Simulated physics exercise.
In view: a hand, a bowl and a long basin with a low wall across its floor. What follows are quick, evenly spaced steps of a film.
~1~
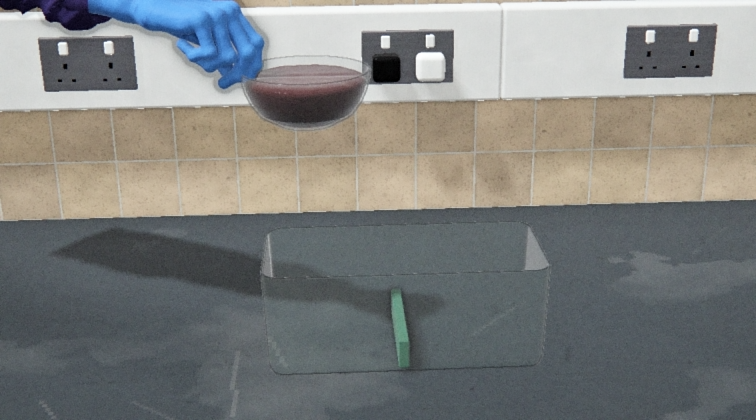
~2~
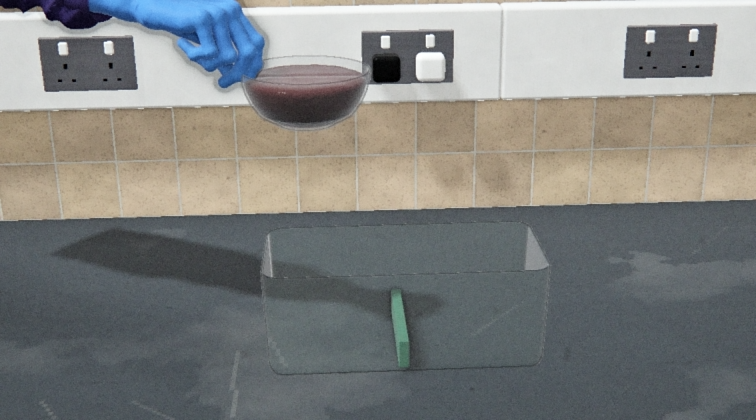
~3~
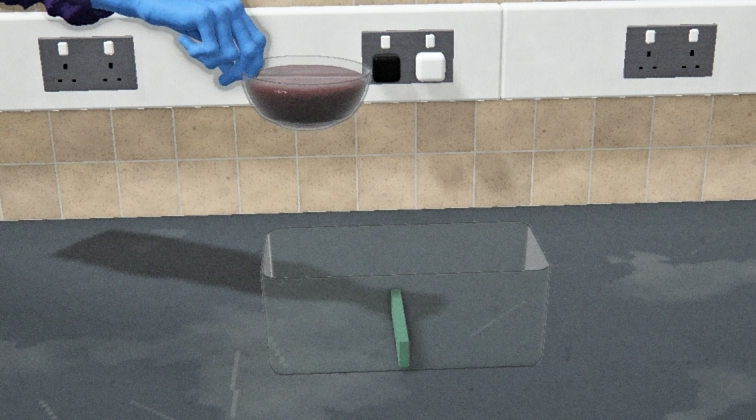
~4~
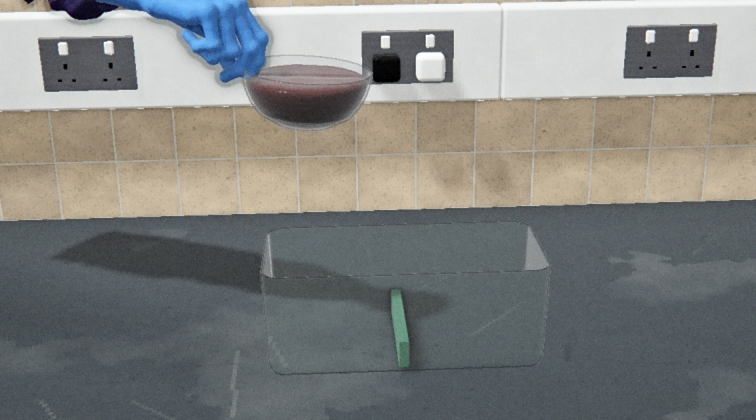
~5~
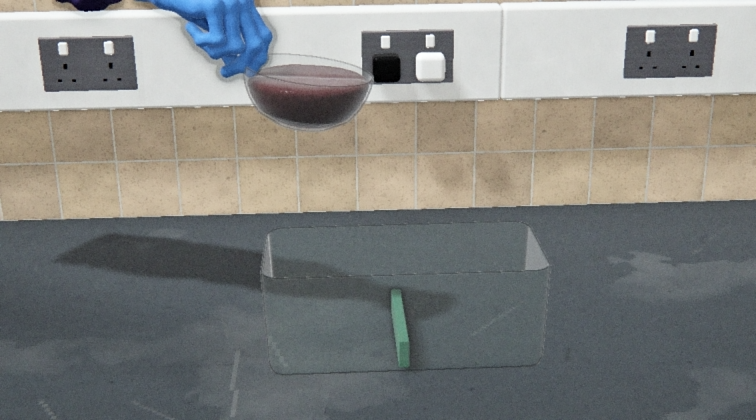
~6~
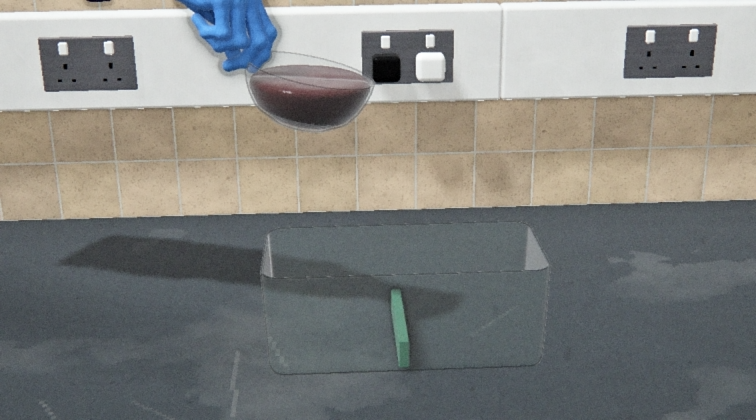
The clip opens on a blue-gloved hand holding a clear glass bowl of dark reddish liquid above a grey counter, where a transparent basin with a low green wall across its floor sits. The bowl stays nearly level at first, then the hand gradually tilts it slightly toward the right.
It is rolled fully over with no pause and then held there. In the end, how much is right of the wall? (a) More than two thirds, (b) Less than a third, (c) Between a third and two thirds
Option a: More than two thirds.
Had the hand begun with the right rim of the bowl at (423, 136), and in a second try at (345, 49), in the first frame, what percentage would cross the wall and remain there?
90 and 65 per cent.
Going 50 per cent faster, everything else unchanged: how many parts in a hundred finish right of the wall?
I'd say close to 70 per cent.
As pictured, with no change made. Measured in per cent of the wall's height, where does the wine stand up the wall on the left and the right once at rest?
On the left it sits near 20, while on the right it sits near 50.
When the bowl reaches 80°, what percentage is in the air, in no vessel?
It's close to 55 per cent.
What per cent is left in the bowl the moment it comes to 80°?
About 25 per cent.
A moment on, the bowl is tipped on its side and 24 per cent is still to pour, 1 is left of the wall and 18 right of it.
Next, the bowl is tipped right over and 0 per cent is still to pour, 19 is left of the wall and 76 right of it.
Then the bowl is tipped right over and 0 per cent is still to pour, 23 is left of the wall and 75 right of it.
Later the bowl is tipped right over and 0 per cent is still to pour, 23 is left of the wall and 75 right of it.
In the end 23 per cent lies left of the wall, 75 right of it and 2 outside.
